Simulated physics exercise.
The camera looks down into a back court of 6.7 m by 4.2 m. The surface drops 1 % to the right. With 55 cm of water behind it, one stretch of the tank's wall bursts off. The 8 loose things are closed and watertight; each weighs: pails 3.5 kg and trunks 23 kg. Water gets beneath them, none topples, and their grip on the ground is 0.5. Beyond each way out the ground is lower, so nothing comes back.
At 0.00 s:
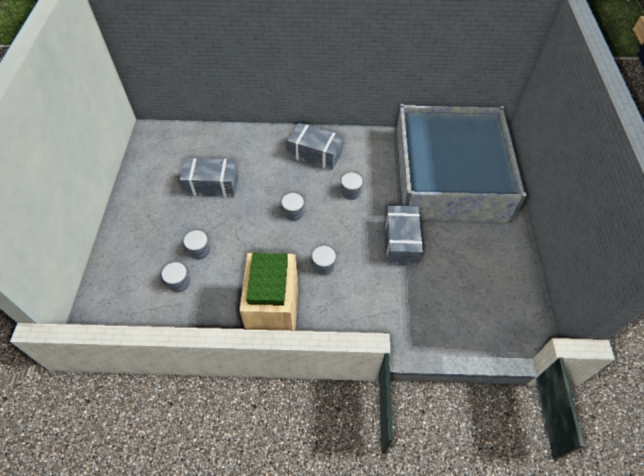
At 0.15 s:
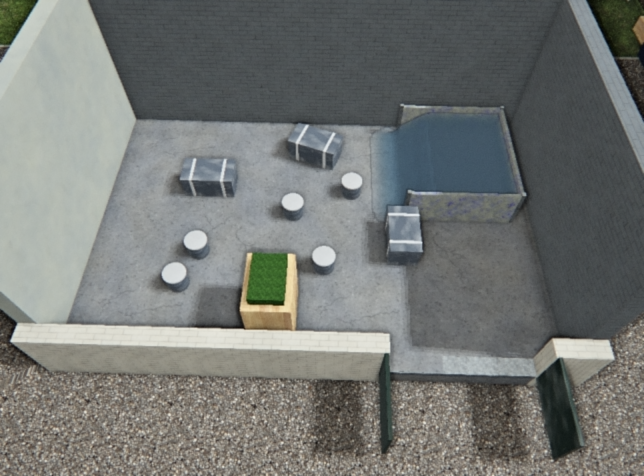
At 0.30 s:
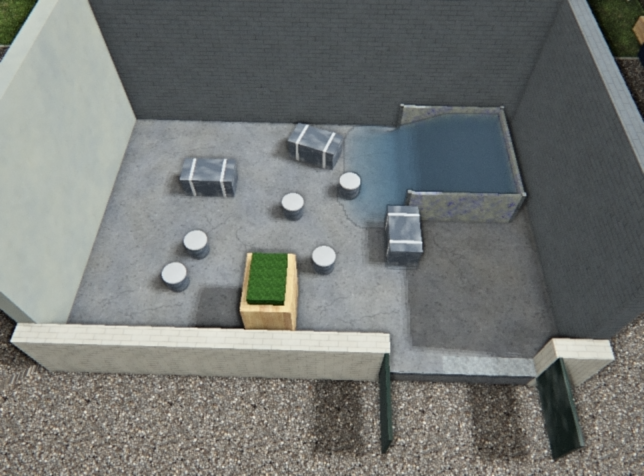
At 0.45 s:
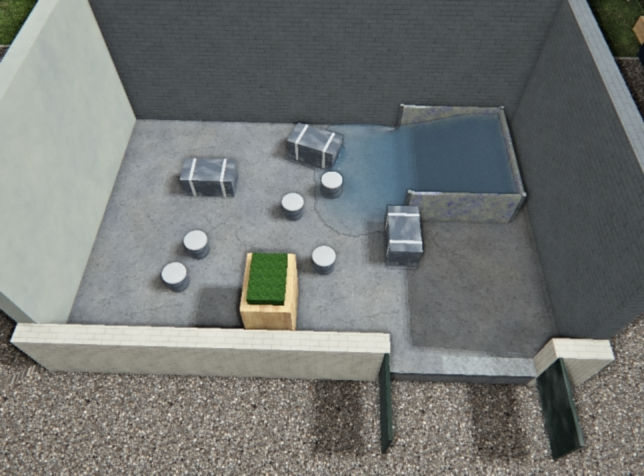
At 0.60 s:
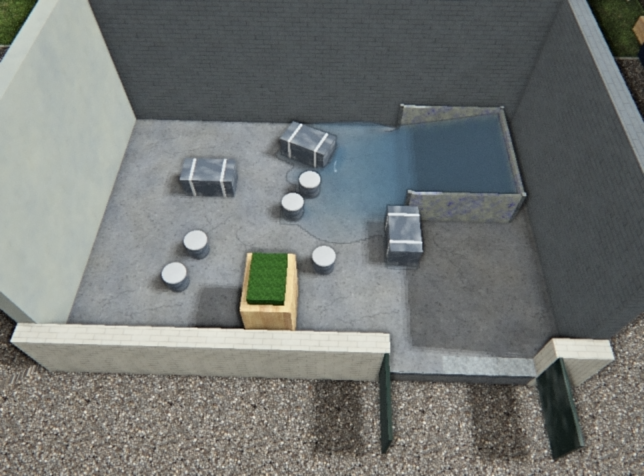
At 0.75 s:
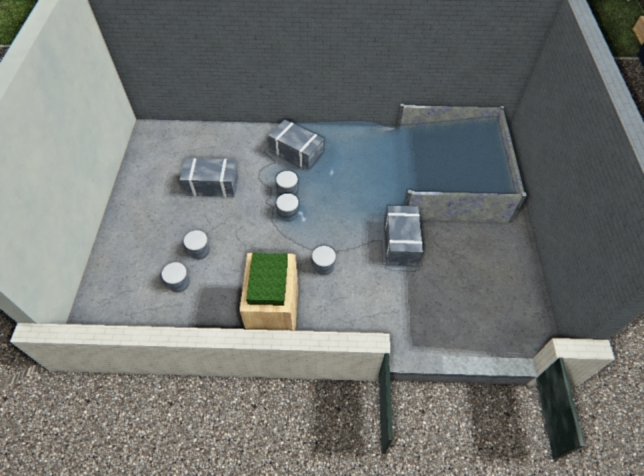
Water burst from the left side of a tank in a walled yard and spread leftward across the grey floor, pushing a pail along toward another one and then nudging and turning a nearby strapped trunk.
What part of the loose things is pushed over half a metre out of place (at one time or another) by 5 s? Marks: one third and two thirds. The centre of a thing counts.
That comes to two thirds or more.
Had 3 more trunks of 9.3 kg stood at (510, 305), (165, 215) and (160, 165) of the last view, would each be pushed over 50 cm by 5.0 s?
In turn: Less, more, over.
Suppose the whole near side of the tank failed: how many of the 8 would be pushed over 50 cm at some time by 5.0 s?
Then 1.
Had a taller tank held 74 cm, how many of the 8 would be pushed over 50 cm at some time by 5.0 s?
Then 7.
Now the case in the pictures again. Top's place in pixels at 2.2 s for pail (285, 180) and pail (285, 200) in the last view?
Near (172, 225) and (90, 257).
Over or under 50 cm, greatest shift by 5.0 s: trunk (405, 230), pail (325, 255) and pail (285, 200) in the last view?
In turn: Short of it, short of it, past it.
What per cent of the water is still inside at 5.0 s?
About 100 per cent.
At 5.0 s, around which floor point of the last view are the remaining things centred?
At about (220, 295).
After 1.1 s 3 of 8 are over 50 cm from their spots; 1 afloat.
After 2.2 s 5 of 8 are over 50 cm from their spots; 2 afloat.
After 3.5 s 6 of 8 are over 50 cm from their spots; 6 afloat.
After 5.0 s 6 of 8 are over 50 cm from their spots, and 6 have been at some point; 6 afloat.
